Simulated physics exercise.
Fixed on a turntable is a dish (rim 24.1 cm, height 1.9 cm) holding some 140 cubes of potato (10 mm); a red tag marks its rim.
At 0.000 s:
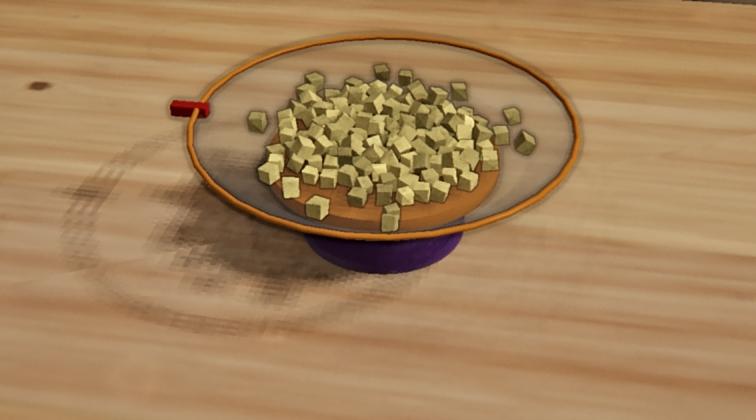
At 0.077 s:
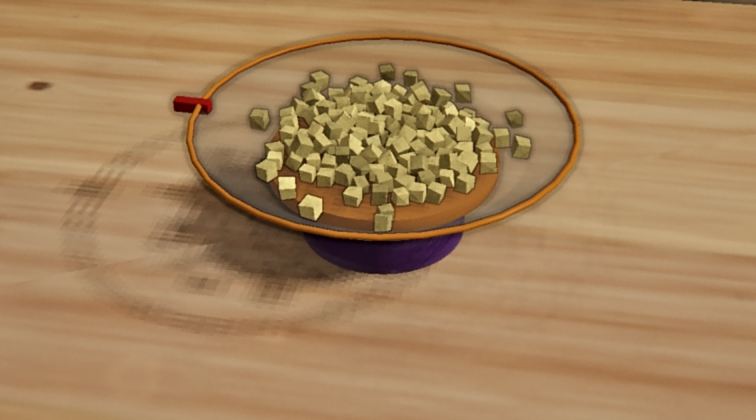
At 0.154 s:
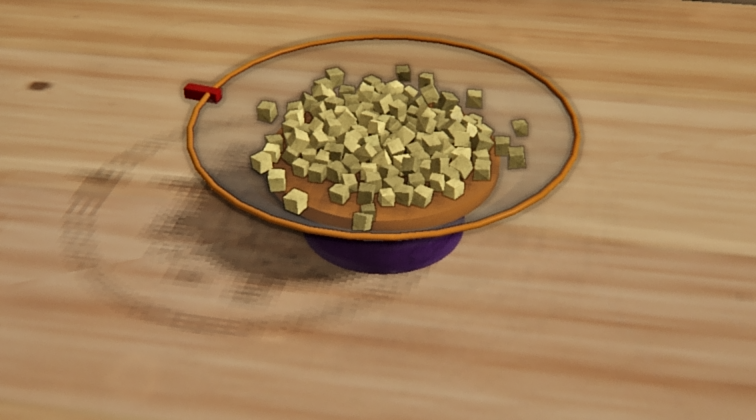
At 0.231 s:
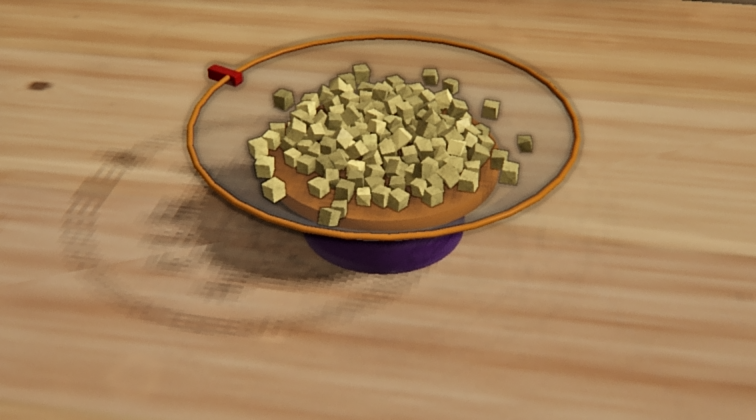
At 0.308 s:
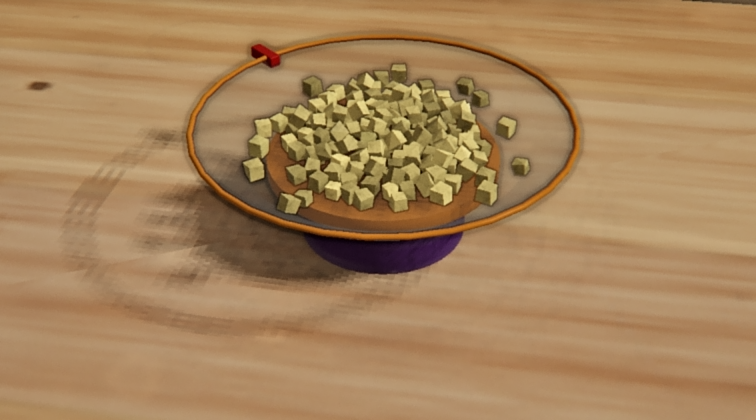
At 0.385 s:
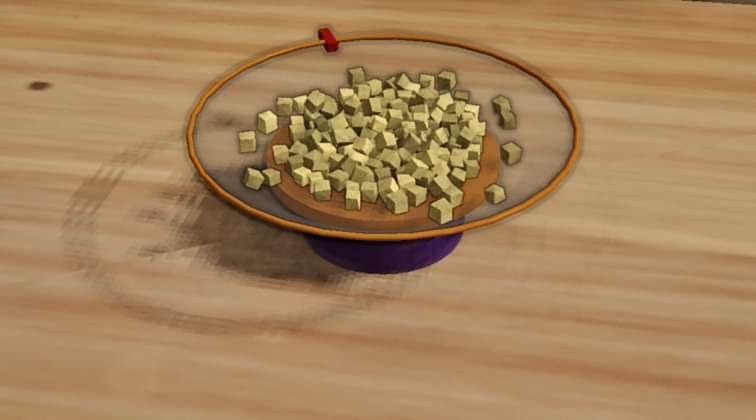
At the start, a wide, see-through dish with an orange rim and purple base sits on a wooden surface, heaped with pale yellowish cubes, barely turning. It then rotates clockwise faster and faster, carrying the cubes around as the red tag moves from the left side up to the back rim.
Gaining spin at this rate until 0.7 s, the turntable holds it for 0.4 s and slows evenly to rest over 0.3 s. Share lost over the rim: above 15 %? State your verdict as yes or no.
Verdict: Yes.
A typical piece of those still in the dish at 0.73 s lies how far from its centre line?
Middling distance: Approx. 6.0 cm.
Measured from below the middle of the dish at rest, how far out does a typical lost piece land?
It comes to around 20 cm.
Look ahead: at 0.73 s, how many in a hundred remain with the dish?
Estimated share: Some 100 per cent.
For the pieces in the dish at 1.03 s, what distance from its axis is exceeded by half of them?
9.5 cm, give or take.
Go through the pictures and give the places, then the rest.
The first frame shows dish at (383, 238); turned 0 degrees, tag at (190, 107); top of the load at (378, 89).
The second frame shows dish at (383, 238); turned 2 degrees, tag at (192, 103); top of the load at (382, 89).
The third frame shows dish at (383, 238); turned 10 degrees, tag at (202, 91); top of the load at (324, 87).
The fourth frame shows dish at (383, 238); turned 22 degrees, tag at (225, 73); top of the load at (451, 87).
The fifth frame shows dish at (383, 238); turned 40 degrees, tag at (265, 53); top of the load at (312, 87).
The sixth frame shows dish at (383, 238); turned 62 degrees, tag at (328, 38); top of the load at (392, 87). It now spins about 0.9 times a second.
After 0.73 s, dish 100 %; middle of the pieces not yet landed near (382, 138).
After 1.03 s, dish 85 %, in the air 10 %; middle of the pieces not yet landed near (392, 126).
After 1.29 s, fallen right of where it stops 10 %, dish 60 %, fallen in front of where it stops 5 %, fallen behind where it stops 10 %, fallen left of where it stops 10 %; middle of the pieces not yet landed near (385, 143).
Then, at 1.55 s, fallen right of where it stops 10 %, dish 60 %, fallen in front of where it stops 5 %, fallen behind where it stops 10 %, fallen left of where it stops 10 %; middle of the pieces not yet landed near (379, 147).
By 2.2 s all is still; fallen right of where it stops 10 %, dish 60 %, fallen in front of where it stops 5 %, fallen behind where it stops 10 %, fallen left of where it stops 10 %.
